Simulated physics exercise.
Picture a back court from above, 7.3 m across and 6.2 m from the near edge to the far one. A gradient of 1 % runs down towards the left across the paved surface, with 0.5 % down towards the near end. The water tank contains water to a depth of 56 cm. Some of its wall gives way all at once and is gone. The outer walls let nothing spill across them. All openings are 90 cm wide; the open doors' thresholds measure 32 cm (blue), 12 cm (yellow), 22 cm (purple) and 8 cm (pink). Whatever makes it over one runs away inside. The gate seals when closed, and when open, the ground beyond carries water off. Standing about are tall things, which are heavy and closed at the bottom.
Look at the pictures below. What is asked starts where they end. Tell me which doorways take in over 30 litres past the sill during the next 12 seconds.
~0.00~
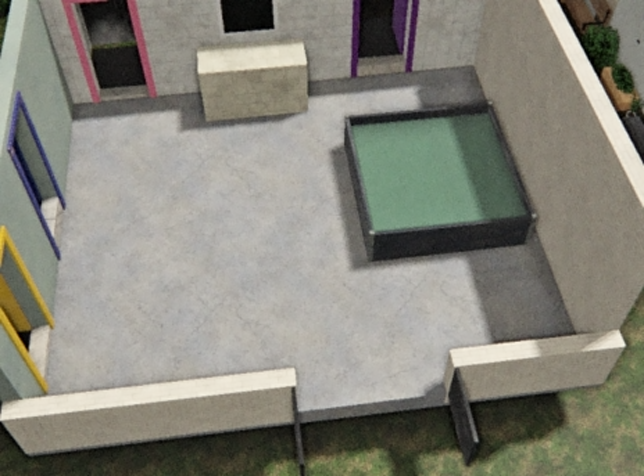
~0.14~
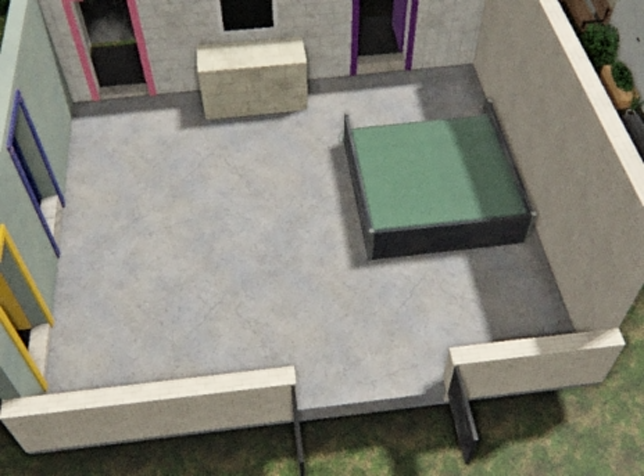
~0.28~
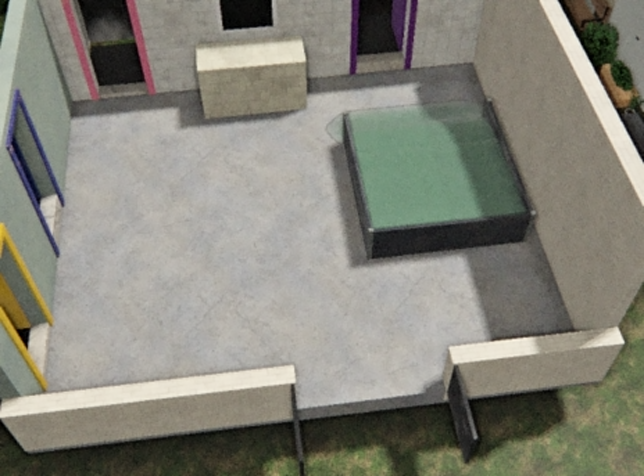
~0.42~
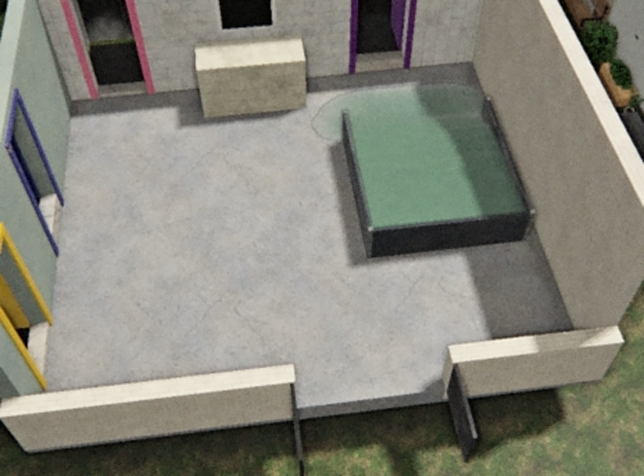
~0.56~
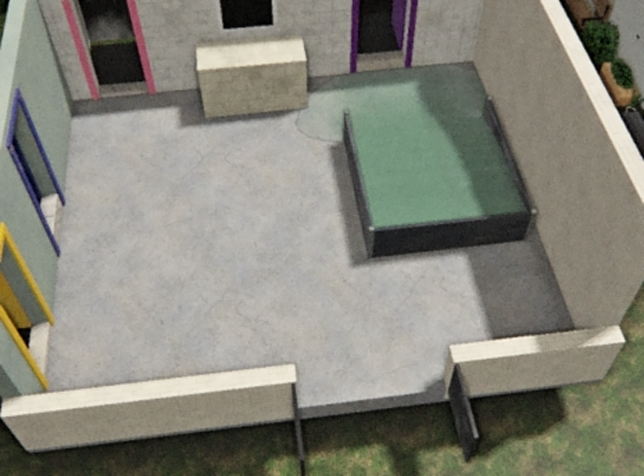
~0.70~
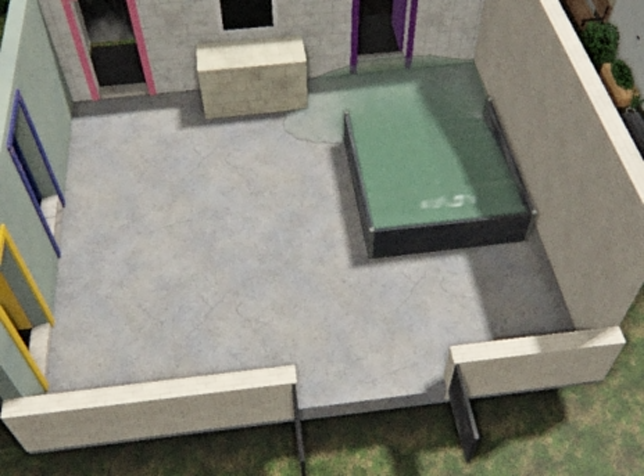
Result: My guess is the blue door lets through less than the limit; my guess is the yellow door lets through less than the limit; my guess is the purple door lets through more than the limit; my guess is the pink door lets through less than the limit.
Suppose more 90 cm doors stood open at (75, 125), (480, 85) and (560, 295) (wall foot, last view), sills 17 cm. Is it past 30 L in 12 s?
Per doorway, in order: Insufficient / sufficient / insufficient.
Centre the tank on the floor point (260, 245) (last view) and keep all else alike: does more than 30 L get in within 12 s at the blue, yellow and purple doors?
Checking each door against the limit: Blue does not exceed it, yellow does not exceed it, purple does not exceed it.
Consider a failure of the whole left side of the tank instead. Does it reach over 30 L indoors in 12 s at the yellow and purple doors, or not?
Outcome at yellow: Exceeded; outcome at purple: Not exceeded.
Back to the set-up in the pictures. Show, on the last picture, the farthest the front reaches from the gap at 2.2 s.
Around pixel (114, 102).
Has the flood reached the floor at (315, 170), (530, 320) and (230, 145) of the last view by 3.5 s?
Point 1: Reached; point 2: Unreached; point 3: Reached.
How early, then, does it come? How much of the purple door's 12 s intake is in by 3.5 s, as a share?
Some 95 per cent by then.
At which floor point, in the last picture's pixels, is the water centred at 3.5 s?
I'd say somewhere around (389, 138).
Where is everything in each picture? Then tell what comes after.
The first frame shows the water tank at (435, 168) is whole and still, 56 cm deep.
In the second frame, water pours out on the water tank's far side and has run 1.3 m, to (342, 142); typically 7 cm deep outside, 56 cm at the water tank's back.
In the third frame, water pours out on the water tank's far side and has run 1.4 m, to (332, 129); typically 10 cm deep outside, 56 cm at the water tank's back.
In the fourth frame, the front is at (320, 122), 1.7 m from the gap on the water tank's far side; 3.0 m2 of floor is under water; 56 cm left at the back of the water tank.
In the fifth frame, water pours out on the water tank's far side and has run 2.0 m, to (477, 73); typically 7 cm deep outside, 56 cm at the water tank's back.
In the sixth frame, water pours out on the water tank's far side and has run 2.4 m, to a hidden place; typically 9 cm deep outside, 56 cm at the water tank's back.
After 1.4 s water covers 15 % of the floor and is deepest (41 cm) near (458, 67); blue door not reached, yellow door not reached, purple door 40 cm at the sill, 44 L in, pink door not reached.
After 2.2 s water covers 20 % of the floor and is deepest (43 cm) near (313, 82); blue door not reached, yellow door not reached, purple door 42 cm at the sill, 118 L in, pink door 2 cm at the sill, 0 L in.
After 3.5 s water covers 45 % of the floor and is deepest (33 cm) near (313, 82); blue door not reached, yellow door not reached, purple door 29 cm at the sill, 204 L in, pink door 2 cm at the sill, 0 L in.
After 7.0 s water covers 85 % of the floor and is deepest (18 cm) near (457, 123); blue door 8 cm at the sill, 0 L in, yellow door 10 cm at the sill, 0 L in, purple door 10 cm at the sill, 217 L in, pink door 2 cm at the sill, 0 L in.
After 12.0 s water covers 90 % of the floor and is deepest (12 cm) near (355, 134); blue door 10 cm at the sill, 0 L in, yellow door 10 cm at the sill, 1 L in, purple door 11 cm at the sill, 217 L in, pink door 5 cm at the sill, 0 L in.
